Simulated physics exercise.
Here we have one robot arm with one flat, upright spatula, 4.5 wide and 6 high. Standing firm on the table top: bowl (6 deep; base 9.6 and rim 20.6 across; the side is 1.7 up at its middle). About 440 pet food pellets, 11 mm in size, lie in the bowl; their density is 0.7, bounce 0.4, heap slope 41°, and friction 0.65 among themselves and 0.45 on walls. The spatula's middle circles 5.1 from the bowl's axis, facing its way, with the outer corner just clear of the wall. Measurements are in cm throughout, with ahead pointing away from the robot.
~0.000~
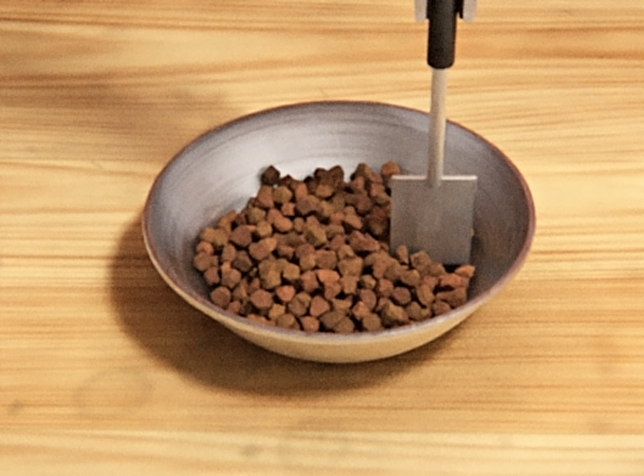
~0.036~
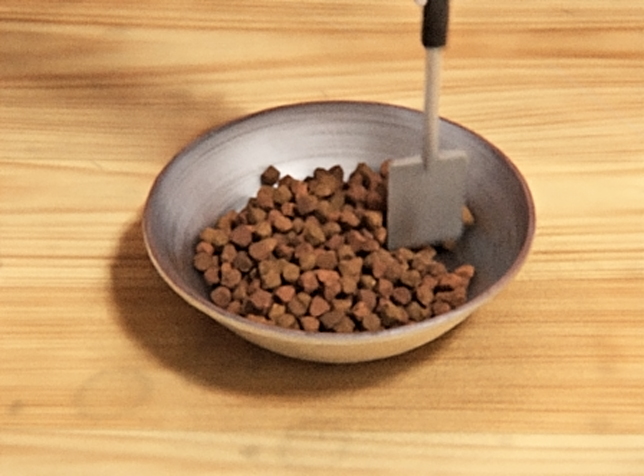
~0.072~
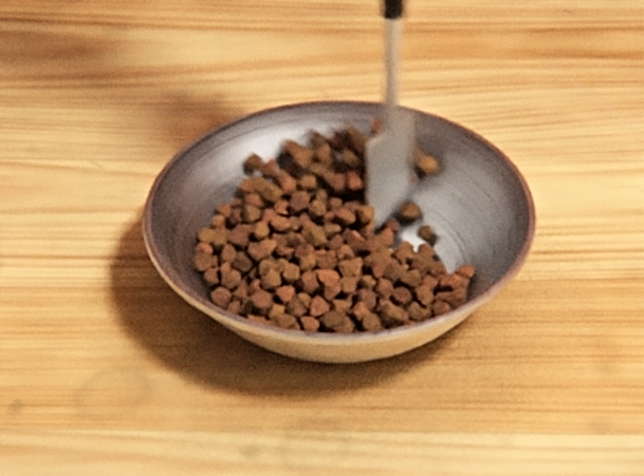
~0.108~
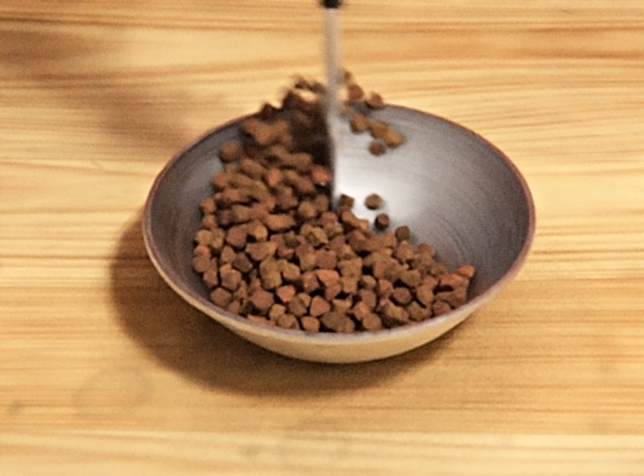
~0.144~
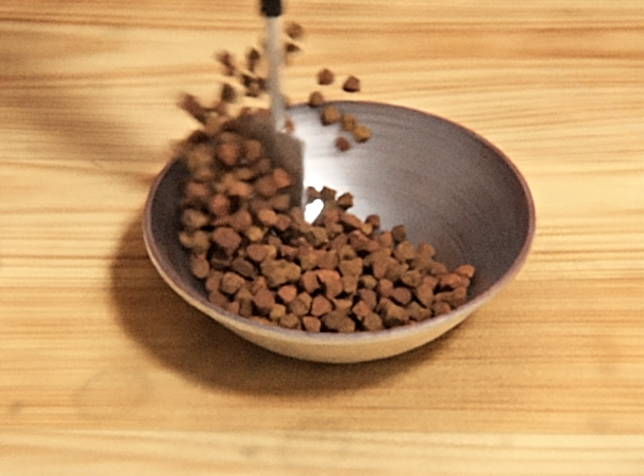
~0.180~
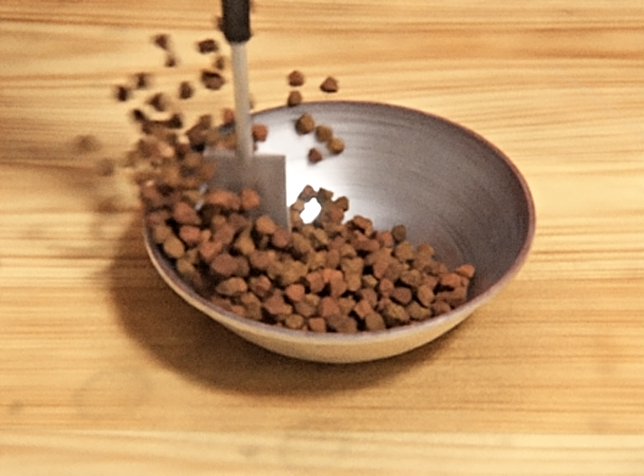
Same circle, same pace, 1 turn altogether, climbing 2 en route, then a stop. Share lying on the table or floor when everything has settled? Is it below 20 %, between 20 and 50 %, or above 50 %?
Between 20 and 50 %.
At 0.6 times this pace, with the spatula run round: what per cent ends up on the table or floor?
Roughly 10 per cent.
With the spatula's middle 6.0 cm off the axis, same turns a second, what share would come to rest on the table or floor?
It would be near 5 per cent.
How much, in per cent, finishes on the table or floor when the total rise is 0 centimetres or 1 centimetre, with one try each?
Roughly 45 and 35 per cent.
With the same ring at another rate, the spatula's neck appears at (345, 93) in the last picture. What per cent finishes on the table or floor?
Around 10 in a hundred.
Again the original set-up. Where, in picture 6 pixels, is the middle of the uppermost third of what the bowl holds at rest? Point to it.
It is centred near (356, 266).
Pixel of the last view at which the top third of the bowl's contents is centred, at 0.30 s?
In the final view it lies at about (403, 284).
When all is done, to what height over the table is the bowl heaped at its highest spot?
Around 5.0 cm above the table.
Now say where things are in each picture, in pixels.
In the first frame, spatula neck at (435, 154), 0° round; upper third of the load around (327, 246), from x 205 to 465, top at y 170; 442 in the bowl.
In the second frame, spatula neck at (430, 134), 18° round; upper third of the load around (330, 241), from x 205 to 465, top at y 170.
In the third frame, spatula neck at (391, 103), 56° round; upper third of the load around (330, 210), from x 200 to 465, top at y 125.
In the fourth frame, spatula neck at (332, 92), 95° round; upper third of the load around (297, 193), from x 200 to 465, top at y 80; 441 in the bowl, 1 in flight or on the tool.
In the fifth frame, spatula neck at (275, 102), 134° round; upper third of the load around (248, 191), from x 180 to 465, top at y 30; 428 in the bowl, 14 in flight or on the tool.
In the sixth frame, spatula neck at (243, 129), 173° round; upper third of the load around (212, 207), from x 85 to 465, top at y 5; 412 in the bowl, 30 in flight or on the tool.
By 0.24 s, 239° round, highest piece 11 above the table; 377 in the bowl, 4 on the table or floor, 61 in flight or on the tool.
By 0.30 s, 305° round, highest piece 13 above the table; 341 in the bowl, 32 on the table or floor, 69 in flight or on the tool.
By 0.53 s, 0° round, highest piece 7 above the table; 316 in the bowl, 125 on the table or floor, 1 in flight or on the tool.
By 1.23 s, 0° round, highest piece 5 above the table; 316 in the bowl, 126 on the table or floor.
Final count, 316 in the bowl, 126 on the table or floor. That is 29 % on the table or floor.
